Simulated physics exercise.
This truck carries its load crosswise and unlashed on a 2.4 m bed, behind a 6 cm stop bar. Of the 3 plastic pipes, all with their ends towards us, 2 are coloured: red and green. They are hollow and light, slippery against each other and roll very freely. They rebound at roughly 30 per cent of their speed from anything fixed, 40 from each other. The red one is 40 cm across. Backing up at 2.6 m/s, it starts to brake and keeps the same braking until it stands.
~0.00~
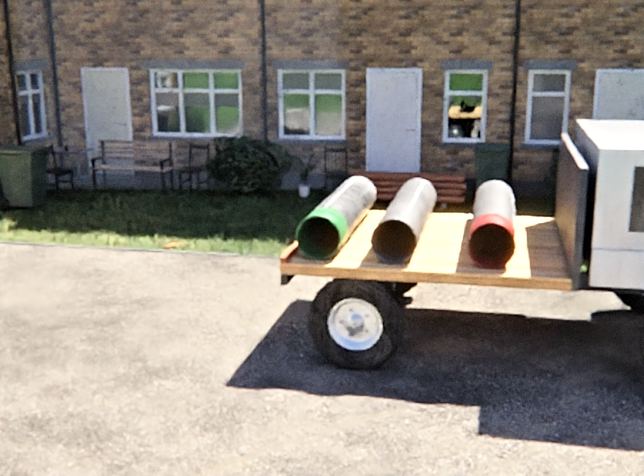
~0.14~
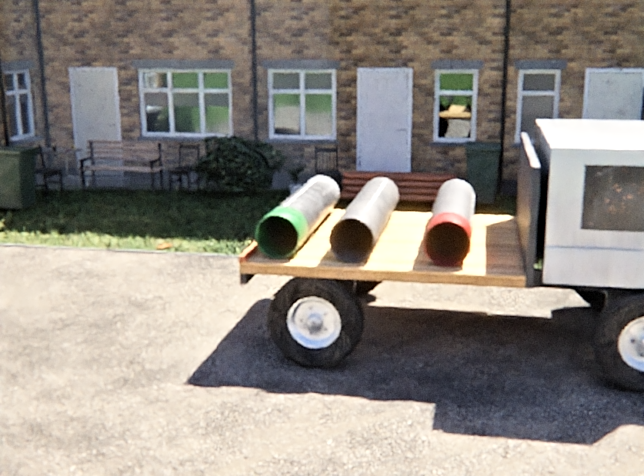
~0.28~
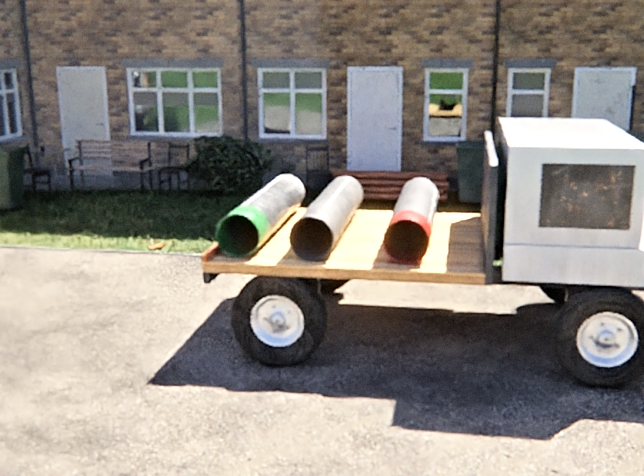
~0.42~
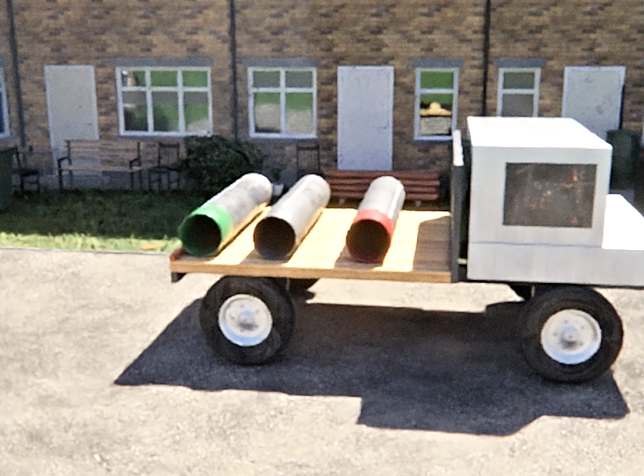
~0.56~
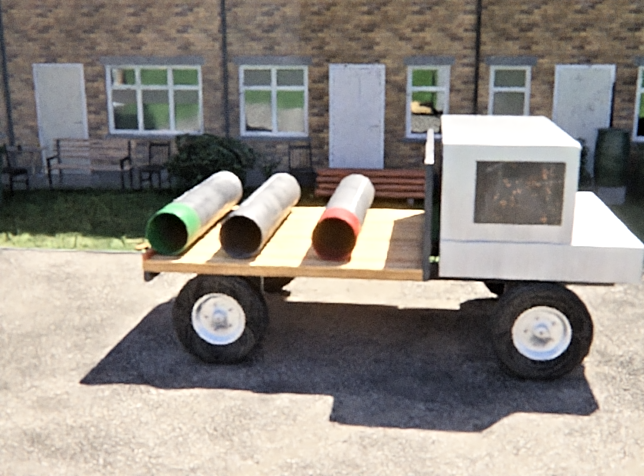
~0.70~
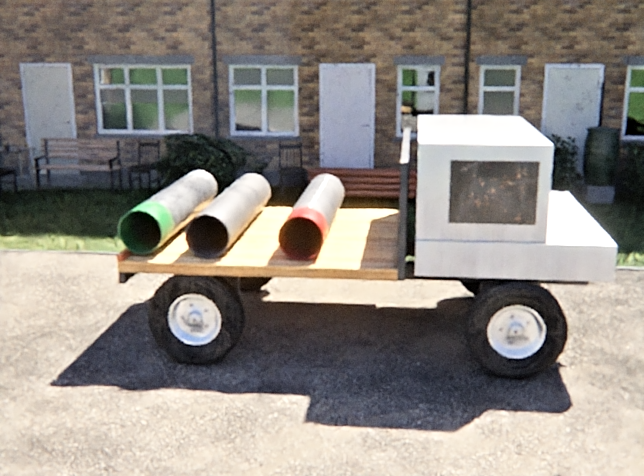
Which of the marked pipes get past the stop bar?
Red is held by the bed, green stays on the bed.
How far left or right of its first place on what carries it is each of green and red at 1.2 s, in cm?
Green 10 left, red 65 left.
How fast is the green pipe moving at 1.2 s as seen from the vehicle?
About 0.0 m/s.
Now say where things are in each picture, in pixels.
In the first frame, red at (491, 247), green at (318, 238); tail bar at (283, 260); speed 2.6 m/s; 3 of the 3 make up the bottom layer on the bed.
In the second frame, red at (447, 245), green at (277, 237); tail bar at (242, 259); speed 2.4 m/s.
In the third frame, red at (406, 243), green at (237, 236); tail bar at (205, 259); speed 2.1 m/s.
In the fourth frame, red at (368, 241), green at (201, 236); tail bar at (172, 258); speed 1.9 m/s.
In the fifth frame, red at (333, 240), green at (167, 234); tail bar at (145, 257); speed 1.6 m/s.
In the sixth frame, red at (300, 239), green at (140, 233); tail bar at (120, 258); speed 1.3 m/s.
After 1.2 s, red is on the bed, 110 cm from the bar, rolling towards it; green is on the bed, 15 cm from the bar; 0 over the tail so far.
At rest (1.8 s), red is on the bed, 95 cm from the bar; green is on the bed, 15 cm from the bar; 0 over the tail so far.
